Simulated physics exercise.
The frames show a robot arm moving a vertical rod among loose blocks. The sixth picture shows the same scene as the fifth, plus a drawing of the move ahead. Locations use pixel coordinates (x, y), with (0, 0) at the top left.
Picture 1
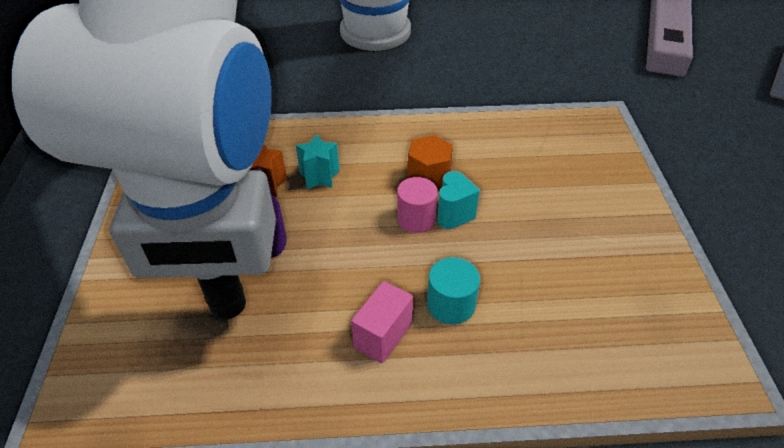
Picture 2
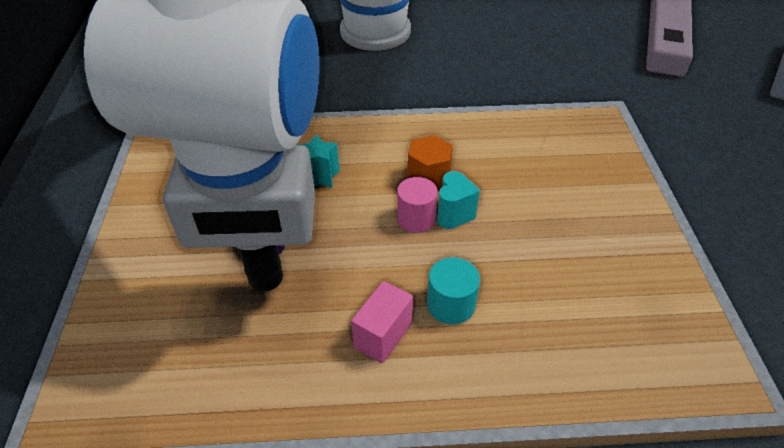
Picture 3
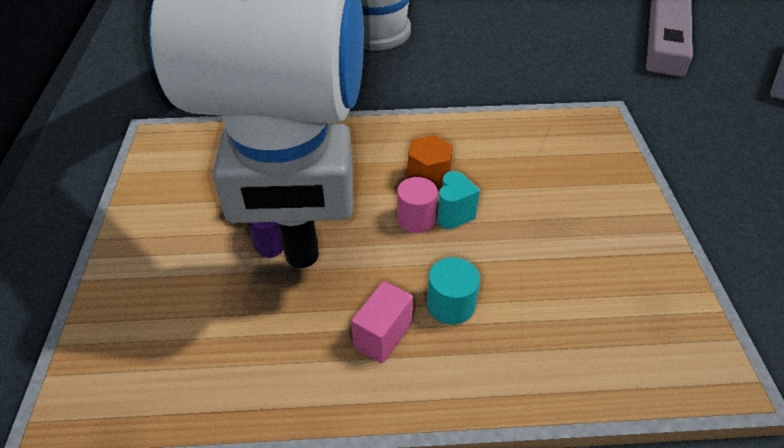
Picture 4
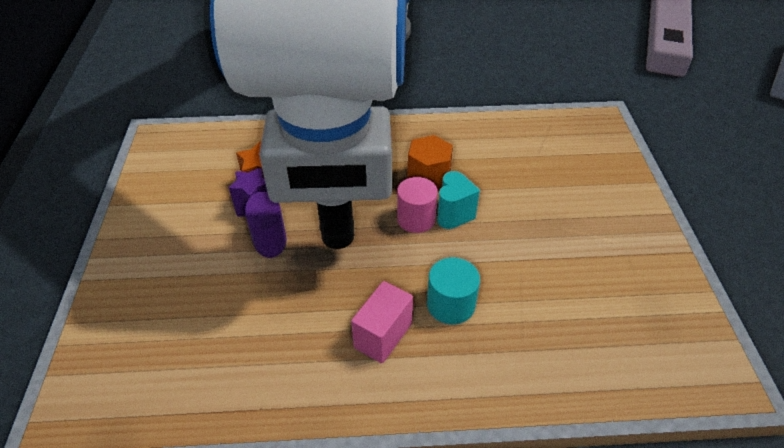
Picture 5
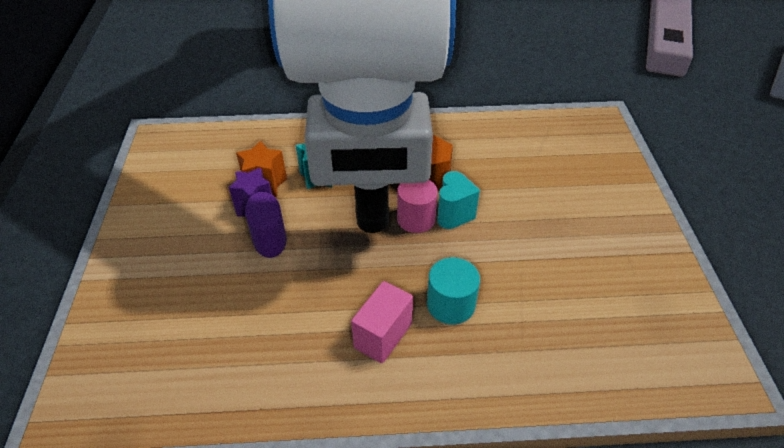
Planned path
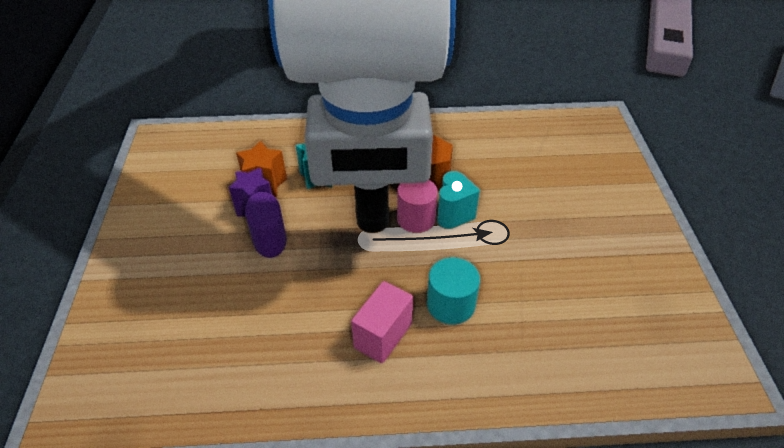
A robot arm sweeping a black vertical rod rightward above a wooden board, passing purple blocks and nearing a pink cylinder.
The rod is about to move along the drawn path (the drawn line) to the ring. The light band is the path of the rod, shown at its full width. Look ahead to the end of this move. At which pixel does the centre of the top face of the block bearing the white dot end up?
The answer is (485, 179).
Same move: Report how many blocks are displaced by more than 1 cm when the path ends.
The result: Two blocks.
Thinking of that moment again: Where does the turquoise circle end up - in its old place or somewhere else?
It keeps its position.
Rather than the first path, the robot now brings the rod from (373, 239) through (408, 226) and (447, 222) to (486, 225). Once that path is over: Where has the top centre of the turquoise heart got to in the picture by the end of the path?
It ends at (513, 177).
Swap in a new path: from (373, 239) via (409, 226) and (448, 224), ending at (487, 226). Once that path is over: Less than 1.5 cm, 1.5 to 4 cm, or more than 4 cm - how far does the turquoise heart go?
Over 4 cm.
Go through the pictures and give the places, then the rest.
The first picture shows rod's lower end (228, 306); pink circle (417, 190); turquoise circle (454, 276); turquoise heart (457, 186).
The second picture shows rod (266, 279); blocks still.
The third picture shows rod (302, 256); blocks still.
The fourth picture shows rod (338, 238); blocks still.
The fifth picture shows rod (373, 223); pink circle (417, 190); turquoise circle (454, 276); turquoise heart (457, 186).
Drawn move, from (373, 239) through (414, 239) and (454, 236) to (493, 232); the dot is on the turquoise heart.
What follows on the original path. One third of the way, rod (415, 222); pink circle (427, 186); turquoise heart (462, 186).
Two thirds of the way, rod (456, 219); pink circle (434, 184); turquoise heart (471, 183), turned 20° anticlockwise.
At the end, rod (496, 215); pink circle (434, 184); turquoise circle still; turquoise heart (485, 179), turned 80° anticlockwise.
